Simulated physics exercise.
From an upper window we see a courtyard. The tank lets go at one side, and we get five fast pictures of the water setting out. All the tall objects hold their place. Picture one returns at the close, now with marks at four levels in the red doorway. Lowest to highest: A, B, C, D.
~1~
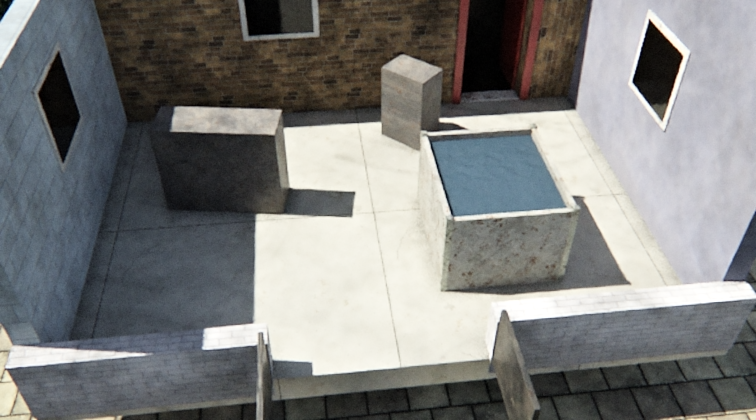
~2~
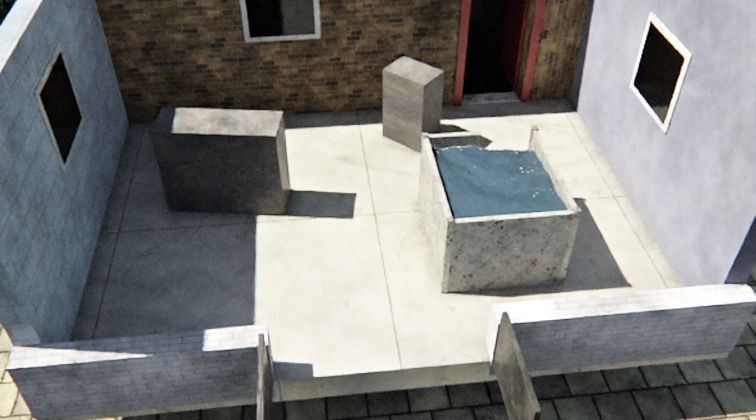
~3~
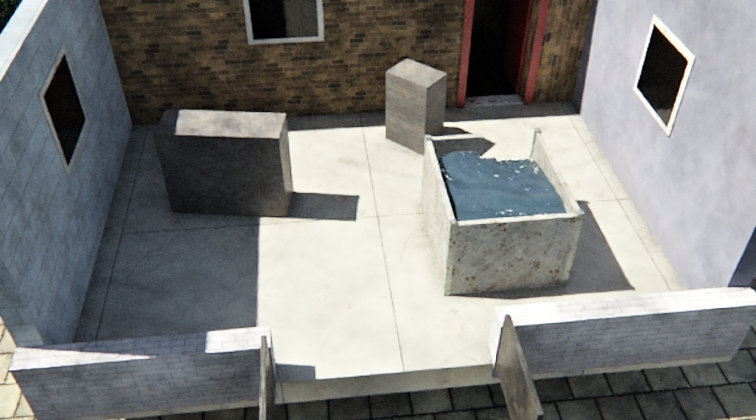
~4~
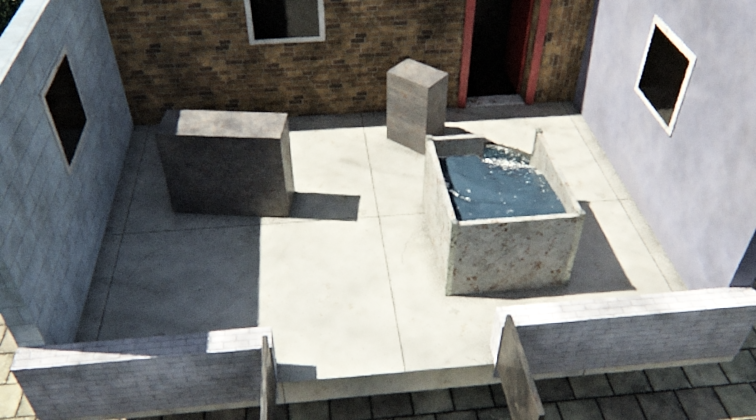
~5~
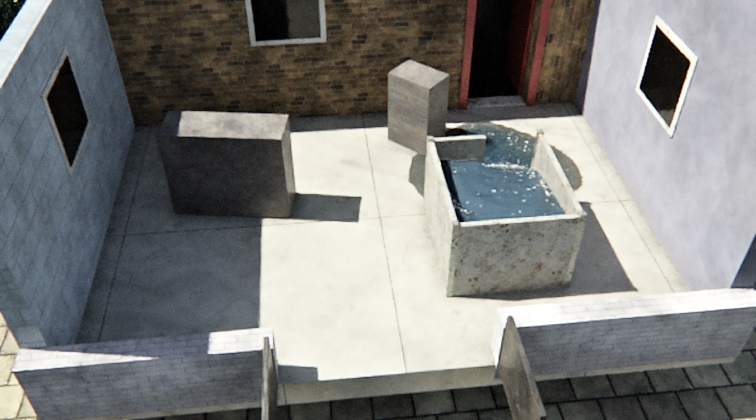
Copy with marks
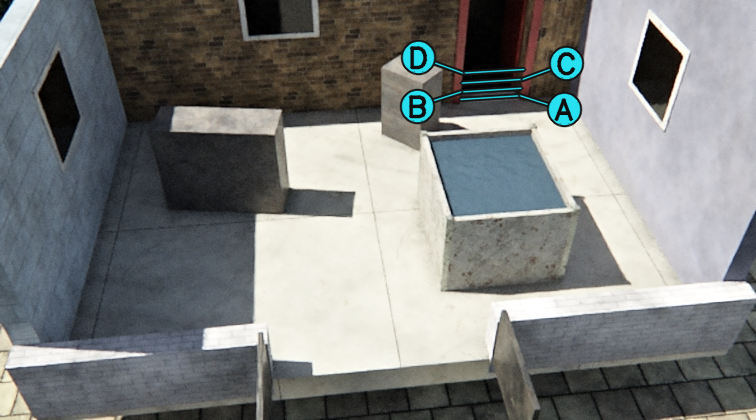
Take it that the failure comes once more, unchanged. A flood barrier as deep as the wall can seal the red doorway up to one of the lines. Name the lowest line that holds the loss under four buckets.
Use line C.
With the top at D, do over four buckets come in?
No, that is safe.
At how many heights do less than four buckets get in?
Two of them.
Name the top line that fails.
That is line B.
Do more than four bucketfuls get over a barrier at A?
Yes.
On the marked copy, A at (490, 97); B at (491, 90); C at (492, 81); D at (493, 71); from the bottom up A, B, C, D.
With A, dozens of bucketfuls pour in.
With B, about 15 bucketfuls get in.
With C, a bucket or two gets in.
With D, nothing gets over.
